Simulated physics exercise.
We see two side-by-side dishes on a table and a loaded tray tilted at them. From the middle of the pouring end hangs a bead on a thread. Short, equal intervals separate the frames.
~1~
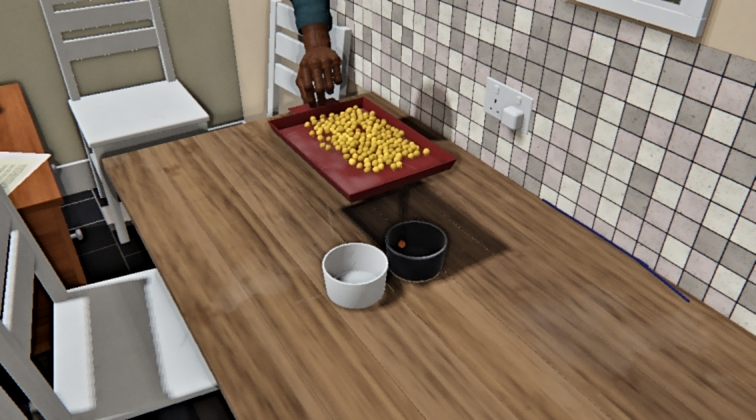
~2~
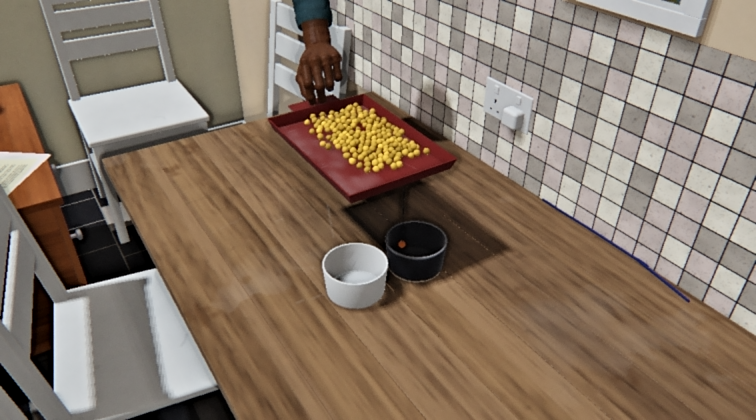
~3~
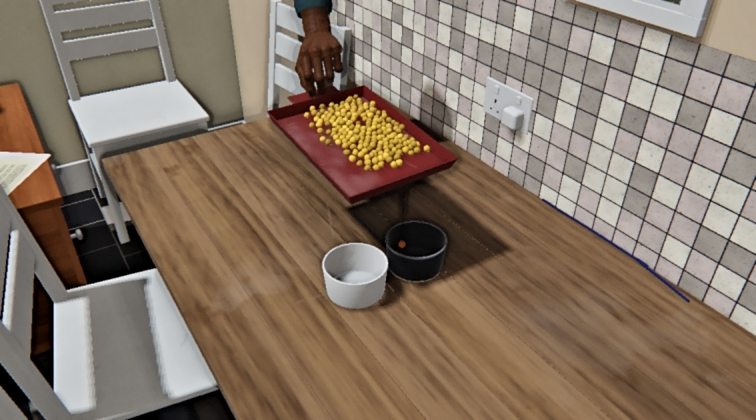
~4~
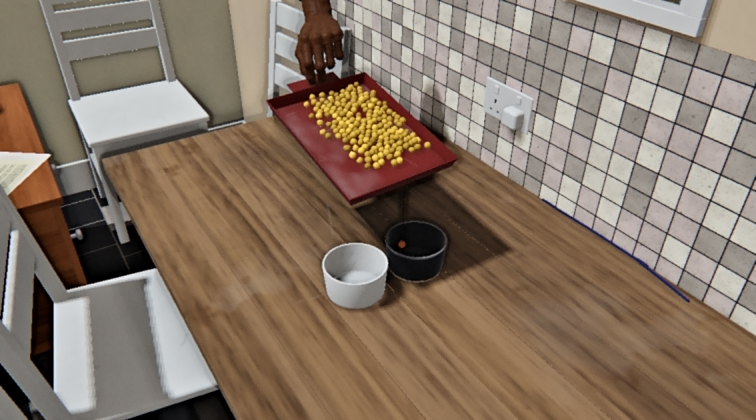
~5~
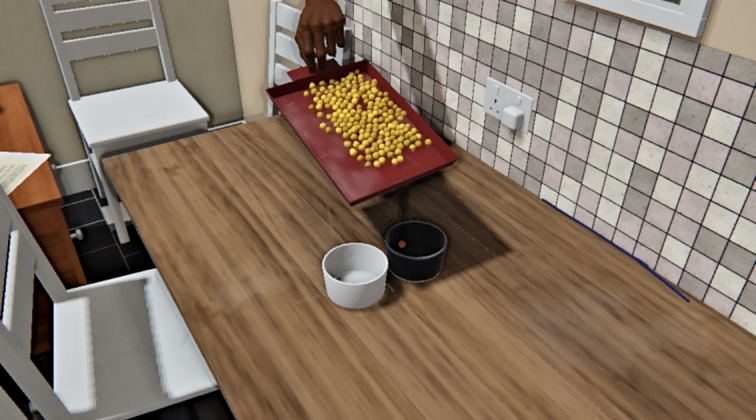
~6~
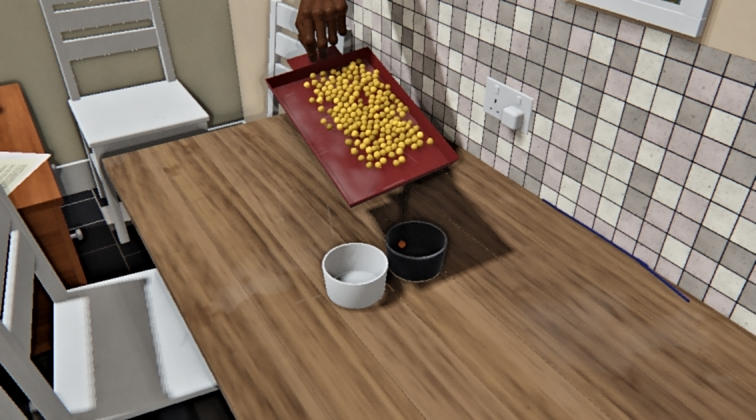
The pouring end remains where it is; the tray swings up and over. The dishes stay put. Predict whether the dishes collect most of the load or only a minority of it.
The load will mostly be spilled.
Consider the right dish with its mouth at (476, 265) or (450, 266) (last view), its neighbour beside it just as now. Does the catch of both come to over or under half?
In the first position a minority, in the second a majority.
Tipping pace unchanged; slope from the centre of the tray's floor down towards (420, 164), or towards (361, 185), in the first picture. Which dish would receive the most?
Result, try one: Dish at right; try two: Dish at left.
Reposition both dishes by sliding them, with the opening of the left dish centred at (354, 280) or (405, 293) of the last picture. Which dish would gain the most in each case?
For the first placement, the left-side one; for the second placement, the left-side one.
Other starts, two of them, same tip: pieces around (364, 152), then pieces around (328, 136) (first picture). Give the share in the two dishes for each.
First about 20, then 10 per cent.
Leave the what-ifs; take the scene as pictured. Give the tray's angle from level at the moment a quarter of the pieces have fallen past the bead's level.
Angle: Approx. 75 degrees.
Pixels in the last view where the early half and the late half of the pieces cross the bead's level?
First part (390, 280), rest (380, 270).
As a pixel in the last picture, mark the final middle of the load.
Close to (391, 323).
Shortly afterwards, tray tipped steeply; near two thirds on the tray; only a few outside both; near a third in the air.
Next, tray tipped past a quarter turn; only a few on the tray; a little in the left dish; near two thirds outside both; a little in the air.
Some moments later, tray tipped past a quarter turn; near a quarter in the left dish; only a few in the right dish; the bulk outside both.
In the end, tray tipped past a quarter turn; near a quarter in the left dish; only a few in the right dish; the bulk outside both.
